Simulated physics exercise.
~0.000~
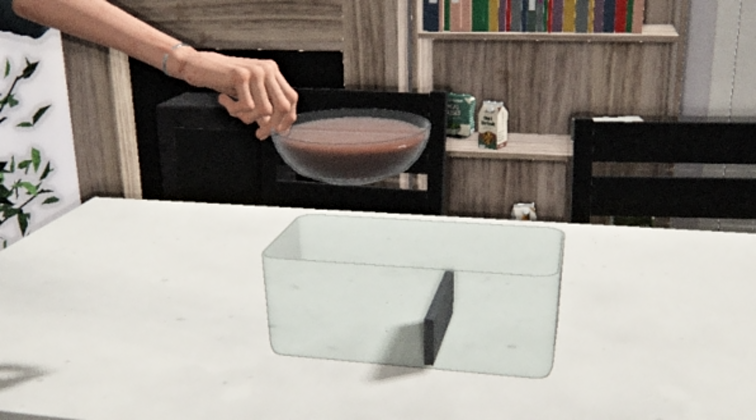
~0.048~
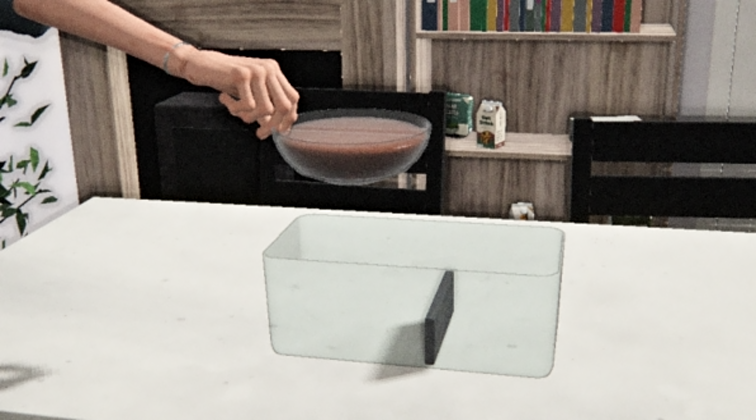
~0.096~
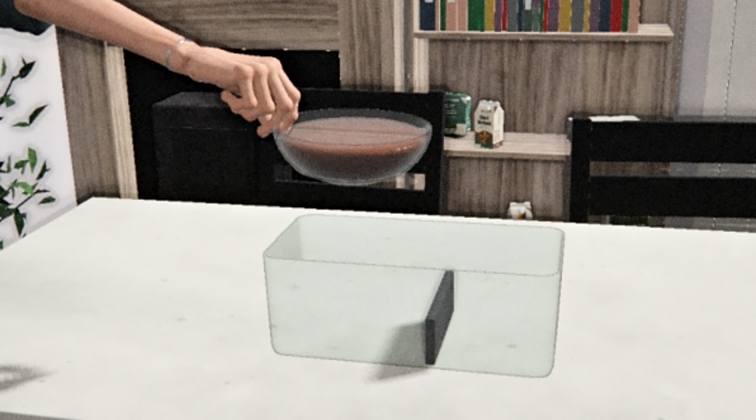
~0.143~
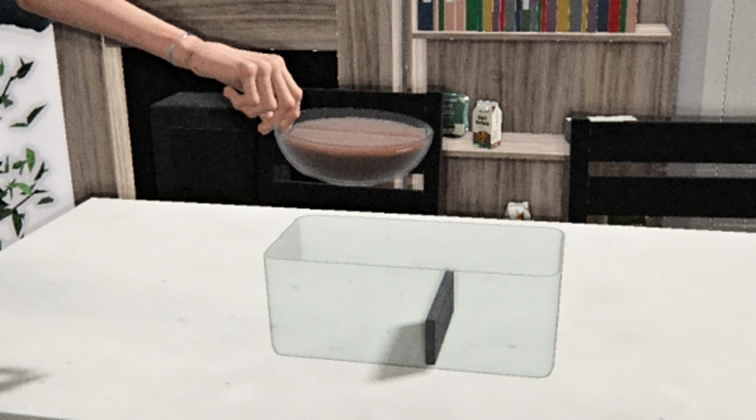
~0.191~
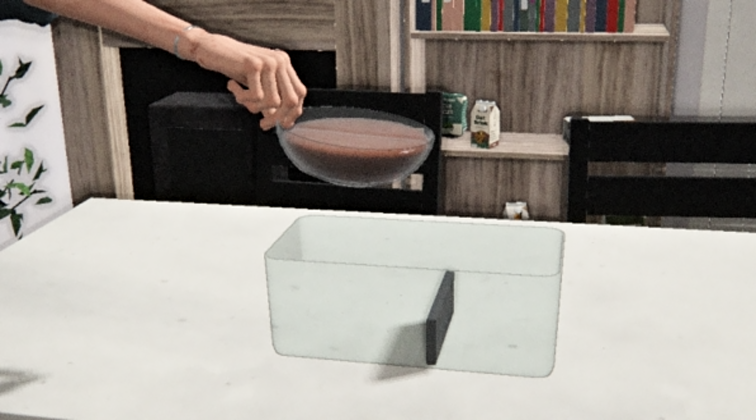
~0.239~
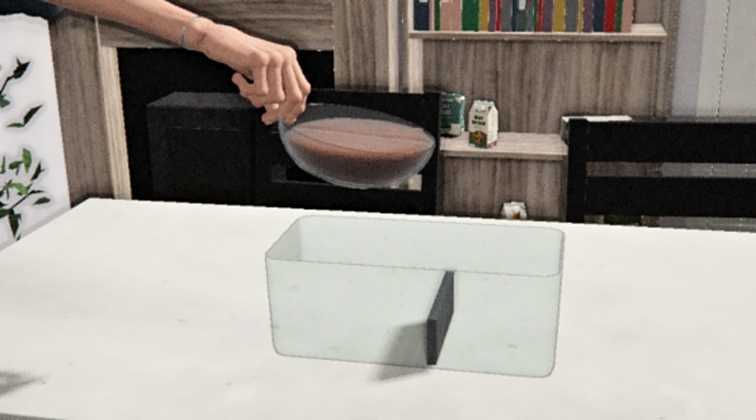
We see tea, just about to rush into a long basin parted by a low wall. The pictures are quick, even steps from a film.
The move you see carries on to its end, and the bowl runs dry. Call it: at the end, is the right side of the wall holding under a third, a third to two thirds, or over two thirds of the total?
The right side holds over two thirds of the total.
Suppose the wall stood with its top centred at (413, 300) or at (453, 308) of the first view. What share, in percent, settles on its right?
Roughly 90 per cent first and roughly 65 per cent second.
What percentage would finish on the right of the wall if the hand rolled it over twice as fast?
It comes to around 60 per cent.
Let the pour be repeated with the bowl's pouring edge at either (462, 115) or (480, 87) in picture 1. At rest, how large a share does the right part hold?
Close to 85 in a hundred, and close to 80 in a hundred.
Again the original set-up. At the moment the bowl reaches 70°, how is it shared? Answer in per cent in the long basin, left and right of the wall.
Left 0 per cent, right 50 per cent.
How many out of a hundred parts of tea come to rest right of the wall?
80 % or thereabouts.
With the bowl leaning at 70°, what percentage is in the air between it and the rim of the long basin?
Near 30 in a hundred.
A moment on, the bowl is tipped part way and 19 per cent is still to pour, 2 is left of the wall and 48 right of it.
Next, the bowl is tipped right over and 0 per cent is still to pour, 21 is left of the wall and 78 right of it.
Then the bowl is tipped right over and 0 per cent is still to pour, 21 is left of the wall and 78 right of it.
Later the bowl is tipped right over and 0 per cent is still to pour, 21 is left of the wall and 78 right of it.
At rest 21 per cent lies left of the wall, 78 right of it and 1 outside.
